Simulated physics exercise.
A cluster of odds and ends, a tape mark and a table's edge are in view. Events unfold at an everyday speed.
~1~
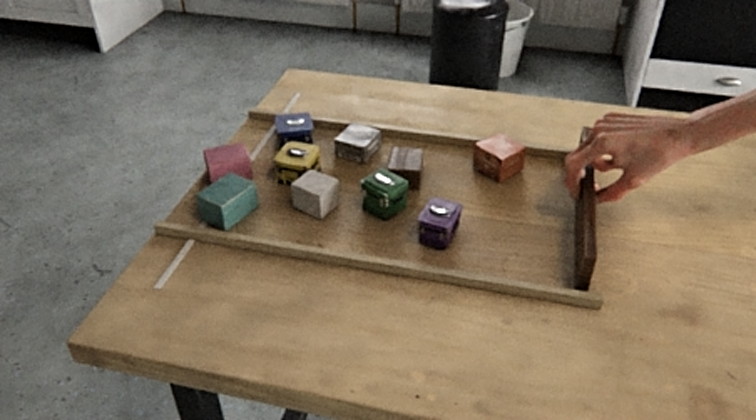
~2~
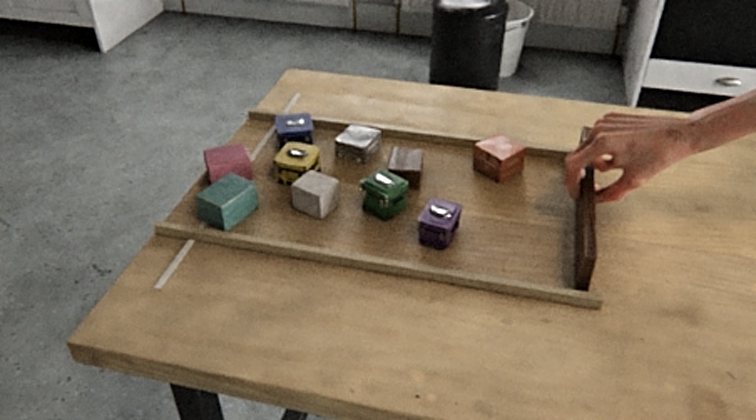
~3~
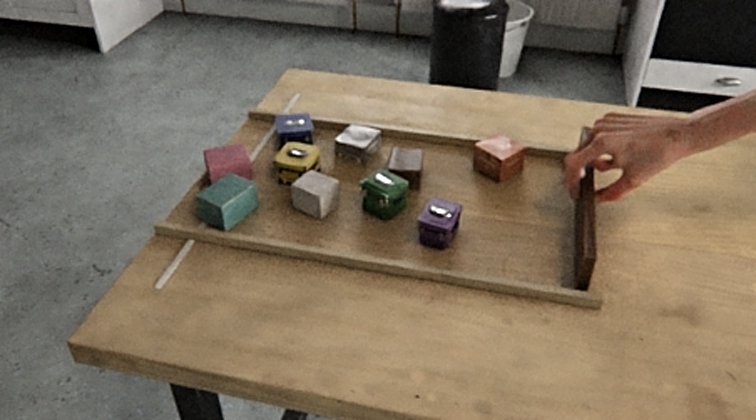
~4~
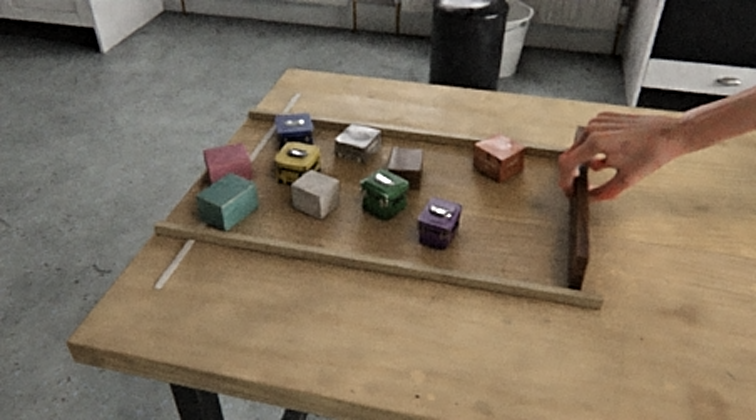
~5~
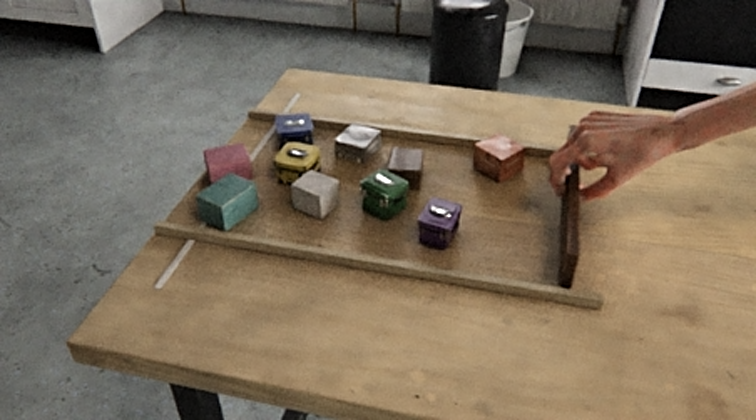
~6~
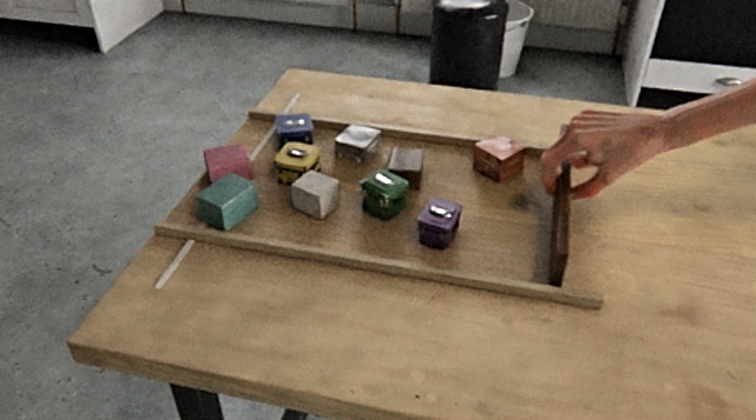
A dark wooden board, gripped by a hand at the right, stayed nearly still at first, then slid a short way left between two wooden strips, while the colourful blocks and little cases stayed put.
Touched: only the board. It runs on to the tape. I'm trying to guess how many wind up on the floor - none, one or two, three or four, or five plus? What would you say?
At least five are gone.
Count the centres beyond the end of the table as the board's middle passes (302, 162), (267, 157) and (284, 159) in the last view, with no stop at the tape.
Result per place: 0; 2; 2.
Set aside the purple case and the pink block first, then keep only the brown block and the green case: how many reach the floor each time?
First 4, then 4.
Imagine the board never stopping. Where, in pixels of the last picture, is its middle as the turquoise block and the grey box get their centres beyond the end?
Around (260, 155), then around (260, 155).
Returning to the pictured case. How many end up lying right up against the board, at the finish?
Total: 4.
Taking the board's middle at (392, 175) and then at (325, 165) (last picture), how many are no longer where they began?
The number moved is 5 and then 9.
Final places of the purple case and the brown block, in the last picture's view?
You'll find the purple case at roughly (201, 193) and the brown block at roughly (243, 140).
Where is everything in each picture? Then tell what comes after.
Pink block (228, 165); turquoise block (228, 201); blue case (295, 132); board (585, 202); tape (242, 171), in the first picture.
Turquoise block (228, 201); white block (316, 194), in the second picture.
Blue case (295, 132); purple case (439, 224), in the third picture.
Pink block (228, 165); brown block (406, 168), in the fourth picture.
Turquoise block (228, 201); orange box (499, 157), in the fifth picture.
Pink block (228, 165); turquoise block (228, 201); blue case (295, 132); board (561, 199); tape (242, 171), in the sixth picture.
Early on, none off yet; pink block at rest near (228, 165); turquoise block at rest near (228, 201); blue case at rest near (295, 132).
Finally, the number that fall off is five or more; lost, grey box, white block, yellow case, blue case, turquoise block and pink block.
